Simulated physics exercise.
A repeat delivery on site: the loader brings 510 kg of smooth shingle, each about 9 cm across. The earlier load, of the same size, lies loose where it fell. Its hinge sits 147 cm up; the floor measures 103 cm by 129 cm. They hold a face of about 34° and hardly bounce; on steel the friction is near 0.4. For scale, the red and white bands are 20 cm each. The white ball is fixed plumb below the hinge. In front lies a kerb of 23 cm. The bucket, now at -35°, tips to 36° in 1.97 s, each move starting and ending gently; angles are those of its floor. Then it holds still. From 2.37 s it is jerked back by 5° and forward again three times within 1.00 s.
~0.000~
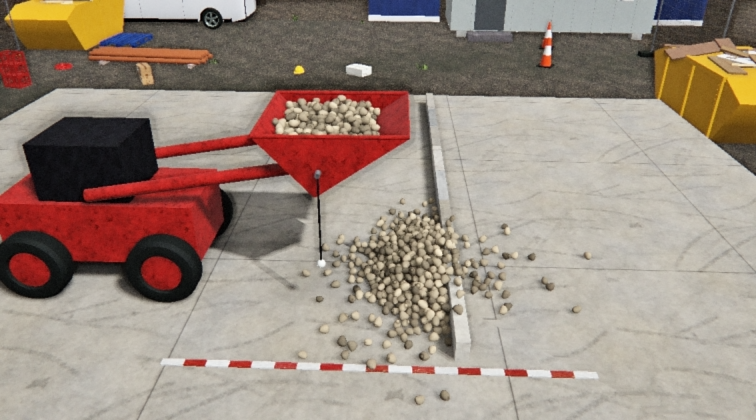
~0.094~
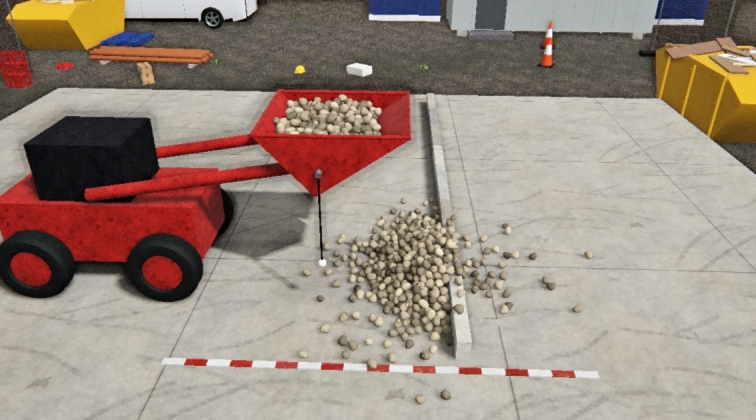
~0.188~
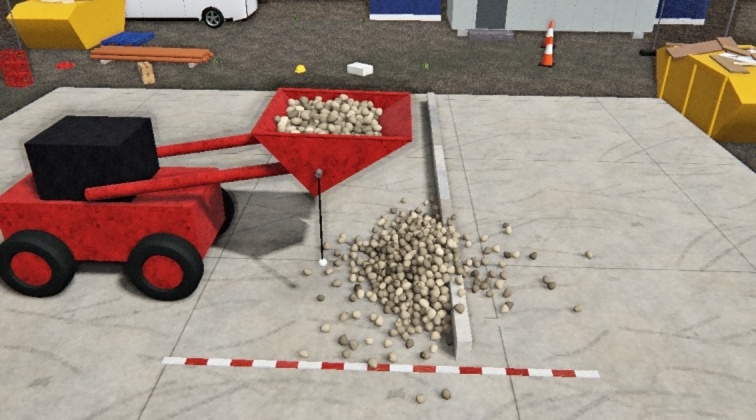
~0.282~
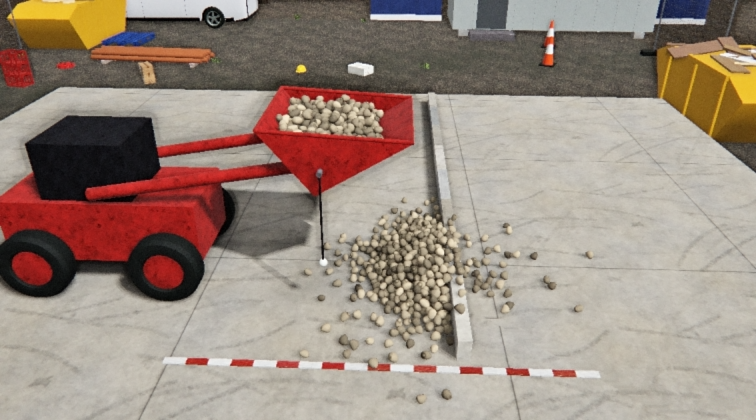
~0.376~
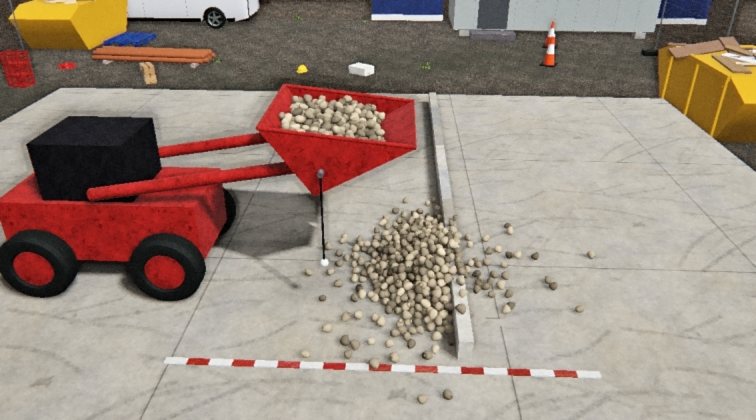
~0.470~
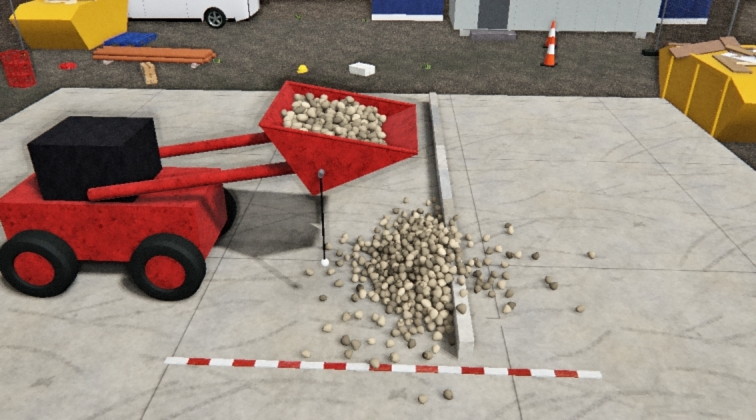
A red loader's raised bucket, filled with smooth rounded stones, tilts slowly and slightly forward to the right, while its wheels stay still and a loose heap of similar stones lies motionless against a low kerb below.
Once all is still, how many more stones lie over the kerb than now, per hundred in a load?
Roughly 32 per cent of a load more.
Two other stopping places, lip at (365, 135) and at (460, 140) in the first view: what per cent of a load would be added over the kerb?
About 0 and 95 per cent.
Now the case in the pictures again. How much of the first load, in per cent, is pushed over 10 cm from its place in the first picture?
Roughly 25 per cent of them.
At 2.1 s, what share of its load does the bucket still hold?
It holds some 30 per cent.
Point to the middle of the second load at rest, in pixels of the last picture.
Near (431, 260).
After 1.5 s the floor is at 25°; in per cent of one load, 98 in the bucket, 96 on this side of the kerb, 6 over the kerb; the foremost stones are at (542, 260).
After 2.1 s the floor is at 36°; in per cent of one load, 31 in the bucket, 161 on this side of the kerb, 8 over the kerb; the foremost stones are at (542, 260).
After 3.8 s the floor is at 36°; in per cent of one load, 0 in the bucket, 162 on this side of the kerb, 38 over the kerb; the foremost stones are at (601, 299).
After 6.6 s the floor is at 36°; in per cent of one load, 0 in the bucket, 162 on this side of the kerb, 38 over the kerb; the foremost stones are at (601, 299). Net gain over the kerb, 32.
